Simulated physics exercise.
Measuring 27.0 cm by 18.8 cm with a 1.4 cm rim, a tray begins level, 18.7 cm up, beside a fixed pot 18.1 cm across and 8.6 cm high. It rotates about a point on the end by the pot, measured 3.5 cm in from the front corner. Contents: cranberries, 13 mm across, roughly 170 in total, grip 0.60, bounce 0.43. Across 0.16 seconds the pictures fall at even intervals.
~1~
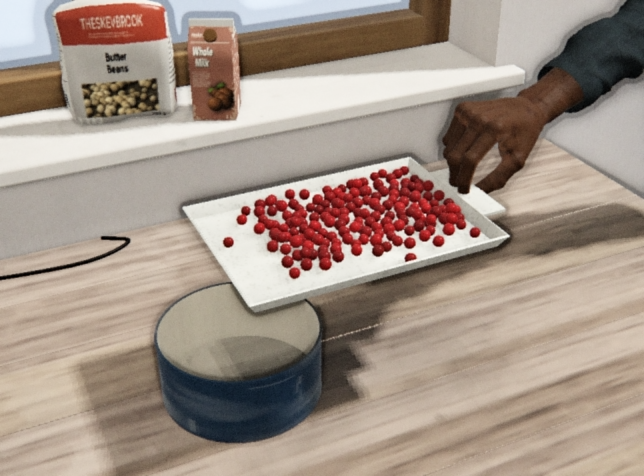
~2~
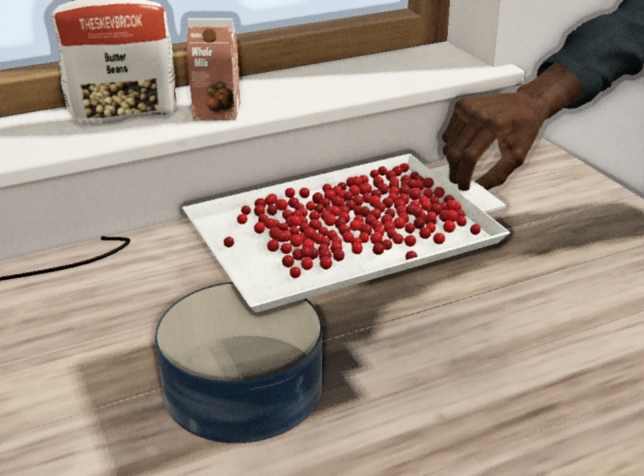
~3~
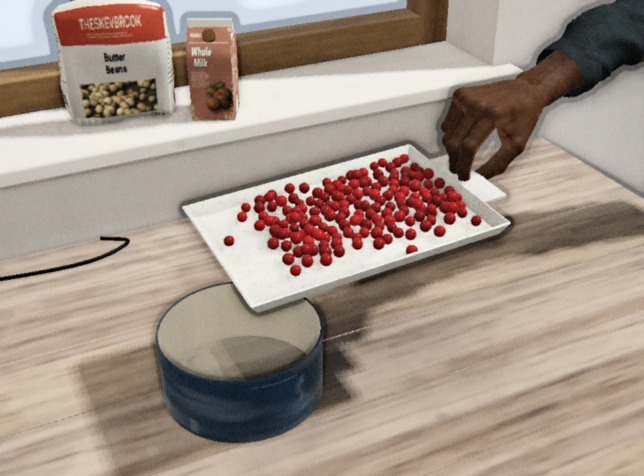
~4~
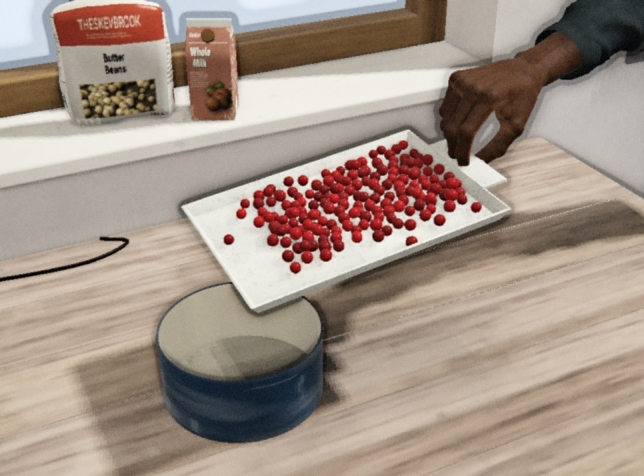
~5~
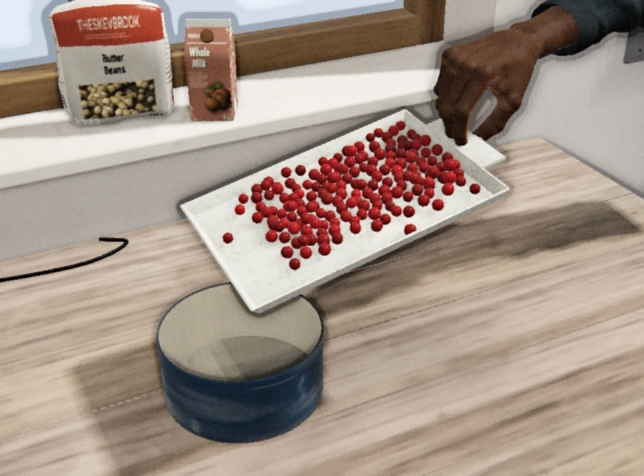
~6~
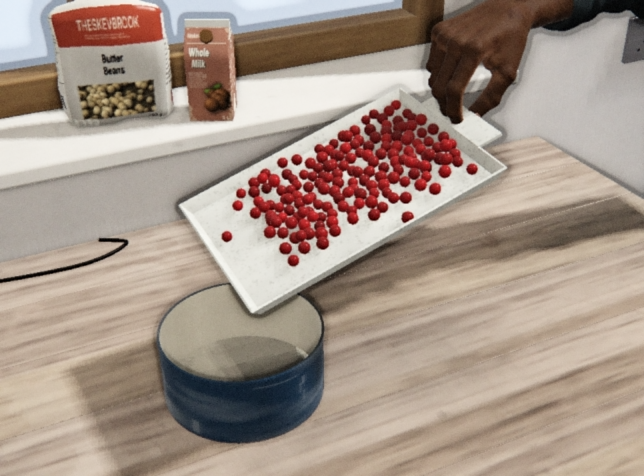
We see a white tray of small red balls above a wooden surface, its left end over a dark blue pot, as a hand at its right end gradually raises that end, tilting the tray toward the pot.
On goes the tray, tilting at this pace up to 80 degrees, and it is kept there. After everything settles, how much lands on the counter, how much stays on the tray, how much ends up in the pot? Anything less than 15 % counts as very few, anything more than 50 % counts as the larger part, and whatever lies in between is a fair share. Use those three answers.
Counter: The larger part. Tray: Very few. Pot: Very few.
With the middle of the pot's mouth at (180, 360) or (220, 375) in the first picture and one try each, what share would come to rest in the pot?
Roughly 70 and 60 percent.
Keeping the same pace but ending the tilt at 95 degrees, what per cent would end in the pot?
I'd expect some 0 per cent in the pot.
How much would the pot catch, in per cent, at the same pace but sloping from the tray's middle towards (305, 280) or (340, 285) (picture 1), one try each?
The share comes to roughly 0 in a hundred, then roughly 0 in a hundred.
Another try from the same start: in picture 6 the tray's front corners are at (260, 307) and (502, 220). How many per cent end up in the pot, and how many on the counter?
In the pot: 0 per cent; on the counter: 100 per cent.
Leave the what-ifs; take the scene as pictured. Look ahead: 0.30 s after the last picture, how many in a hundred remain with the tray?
I'd put it at roughly 95 per cent.
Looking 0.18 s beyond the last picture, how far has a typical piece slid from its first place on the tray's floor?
By then it sits near 2 cm from where it began.
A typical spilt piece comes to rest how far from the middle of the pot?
That comes to near 20 cm.
Then, 0.18 s after the last picture, tilt 51 degrees; the tray holds 100 %, the pot 0 %.
Then, 0.30 s after the last picture, tilt 73 degrees; the tray holds 95 %, the pot 0 %.
Then, 0.55 s after the last picture, tilt 80 degrees; the tray holds 0 %, the pot 0 %.
In the end, counter 95 %, tray 0 %, pot 5 %.
